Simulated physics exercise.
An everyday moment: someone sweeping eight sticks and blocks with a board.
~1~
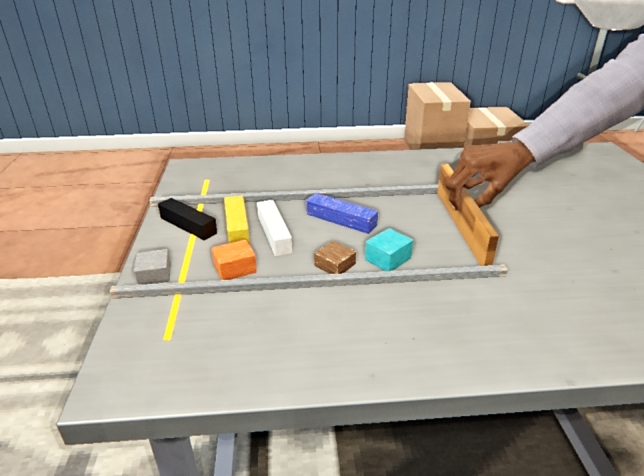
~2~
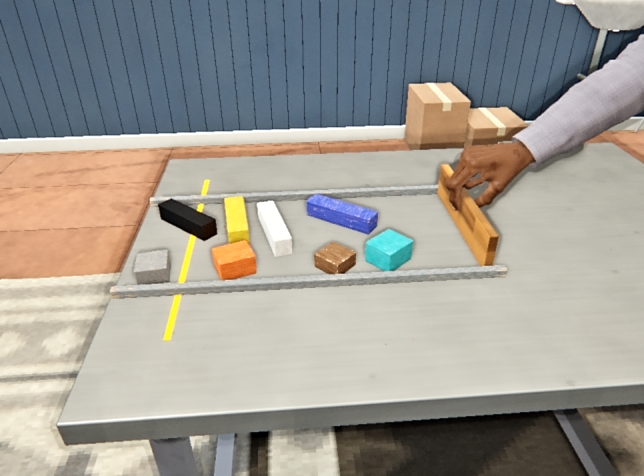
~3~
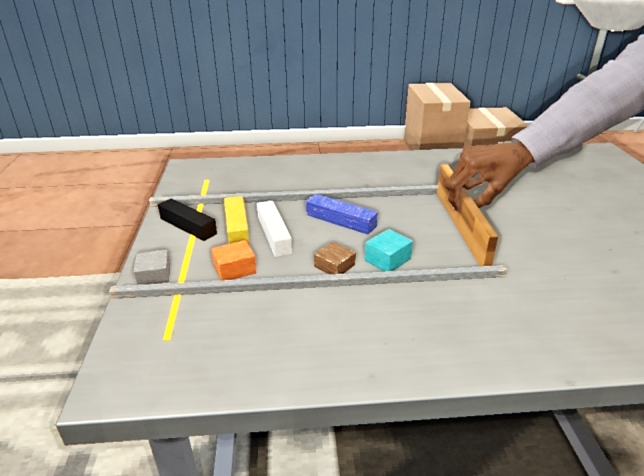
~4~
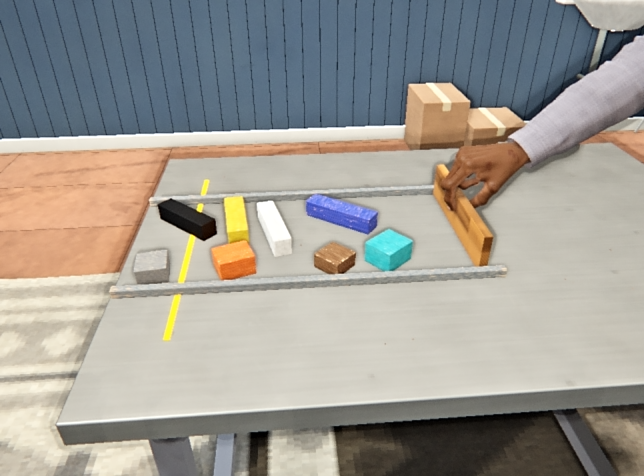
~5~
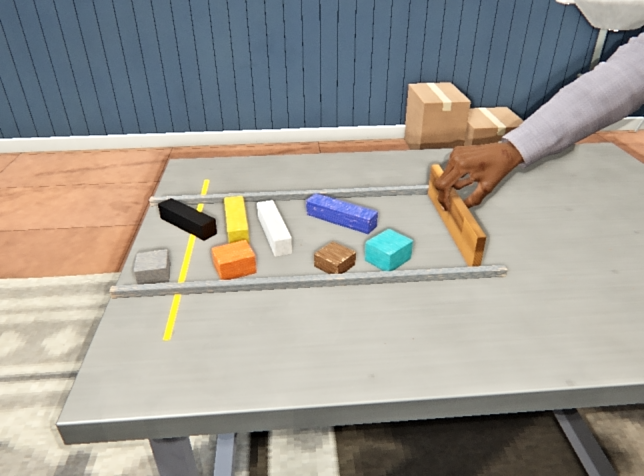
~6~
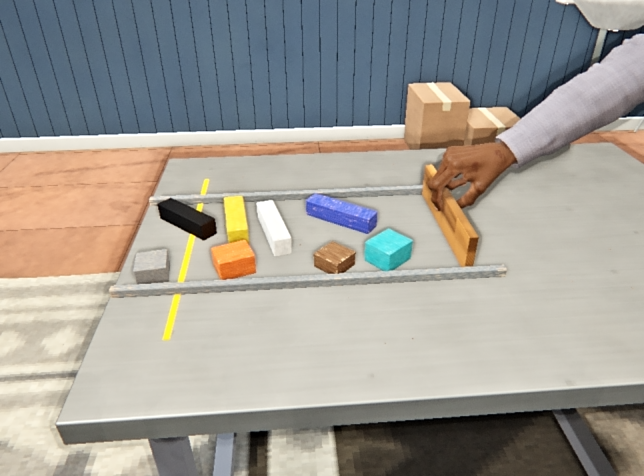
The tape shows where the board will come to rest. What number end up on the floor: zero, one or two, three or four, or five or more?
In the end the number that fall off is three or four.
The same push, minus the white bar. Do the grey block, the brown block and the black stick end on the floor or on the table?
The grey block goes over; the brown block holds on; the black stick is kept.
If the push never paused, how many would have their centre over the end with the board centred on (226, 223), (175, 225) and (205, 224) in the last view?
Place by place, 1, 5 and 2.
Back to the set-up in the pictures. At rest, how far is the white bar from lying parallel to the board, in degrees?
About 0°.
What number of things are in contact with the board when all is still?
It touches 2.
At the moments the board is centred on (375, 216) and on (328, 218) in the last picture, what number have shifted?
3 and 3.
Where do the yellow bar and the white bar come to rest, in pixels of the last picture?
The yellow bar at (147, 225), the white bar at (164, 227).
Soon after, none off yet; grey block at rest near (153, 267); black stick at rest near (187, 218); yellow bar at rest near (236, 220).
Then, none off yet; grey block moving near (146, 267); black stick at rest near (186, 219); yellow bar moved a little near (226, 221).
At rest, the number that fall off is three or four; fallen, orange block, black stick and grey block.
